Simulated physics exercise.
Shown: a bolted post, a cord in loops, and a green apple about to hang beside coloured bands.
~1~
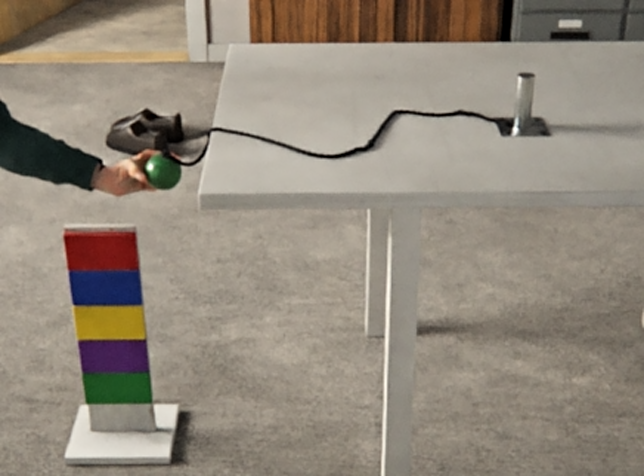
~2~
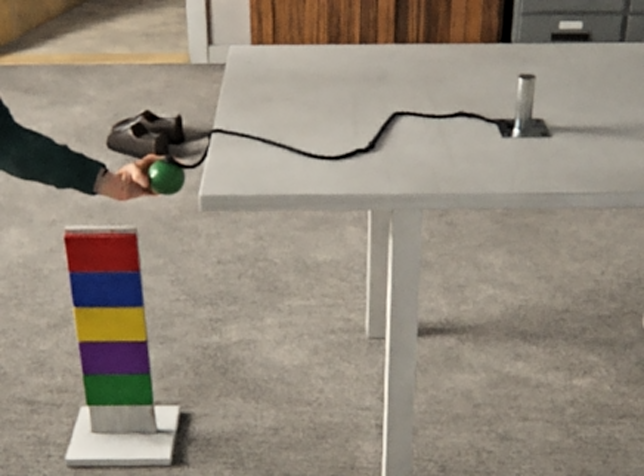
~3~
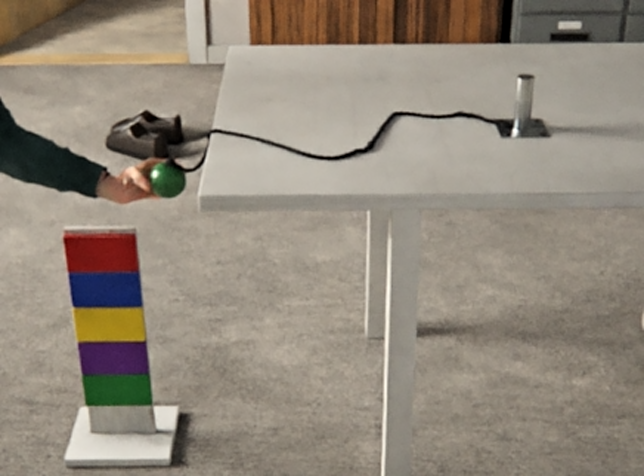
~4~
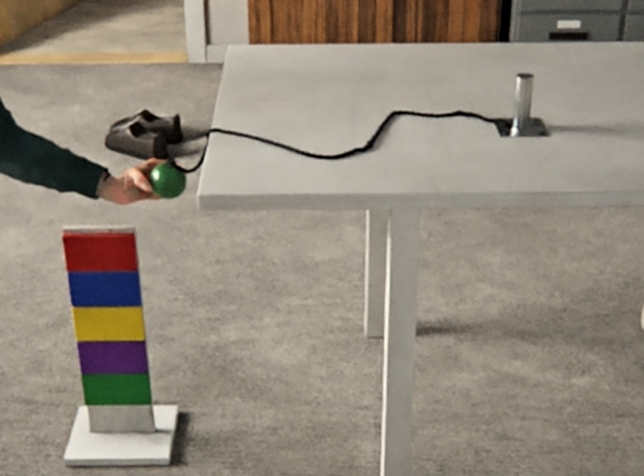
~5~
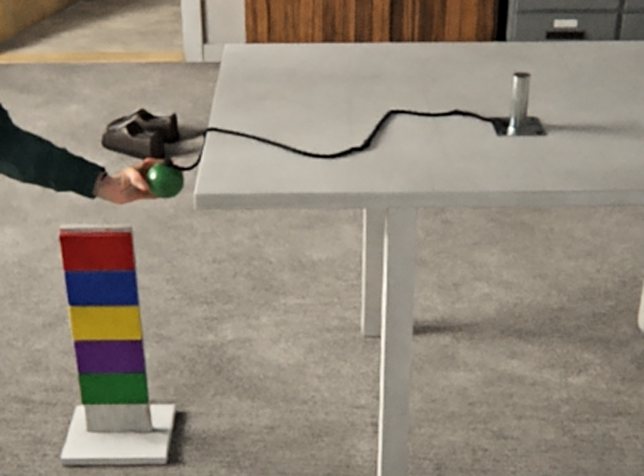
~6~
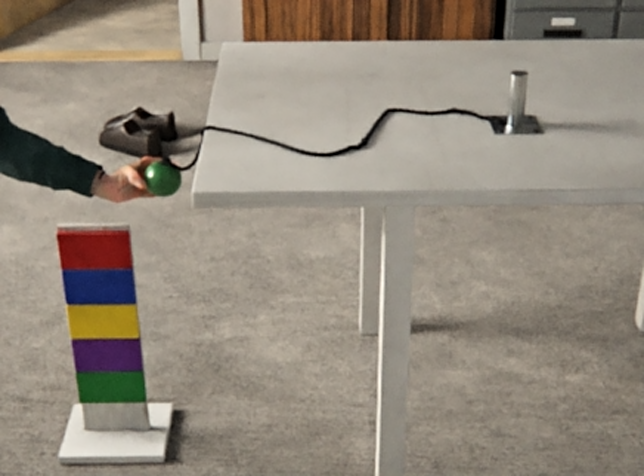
In a room, a hand holds a green ball-like object on a cord, barely moving.
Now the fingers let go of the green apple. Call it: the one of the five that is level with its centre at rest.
My call is yellow.
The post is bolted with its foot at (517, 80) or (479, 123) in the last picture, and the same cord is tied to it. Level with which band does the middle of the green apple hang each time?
Result 1: Blue. Result 2: Purple.
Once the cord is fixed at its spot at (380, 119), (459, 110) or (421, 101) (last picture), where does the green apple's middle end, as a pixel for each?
Respectively (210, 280), (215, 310) and (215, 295).
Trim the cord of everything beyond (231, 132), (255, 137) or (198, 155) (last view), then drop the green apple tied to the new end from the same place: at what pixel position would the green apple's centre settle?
The pixels come out at around (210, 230), (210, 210) and (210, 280), one per try.
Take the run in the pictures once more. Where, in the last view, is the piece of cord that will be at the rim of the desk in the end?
(316, 155).
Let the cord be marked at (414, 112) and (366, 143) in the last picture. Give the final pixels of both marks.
(379, 123) for the first, (263, 122) for the second.
Early on, apple near (174, 297); level with blue.
Midway, apple near (238, 313); level with yellow.
Near the end, apple near (207, 317); level with yellow.
Finally, apple near (217, 318); level with yellow. Its middle rests at the yellow band.
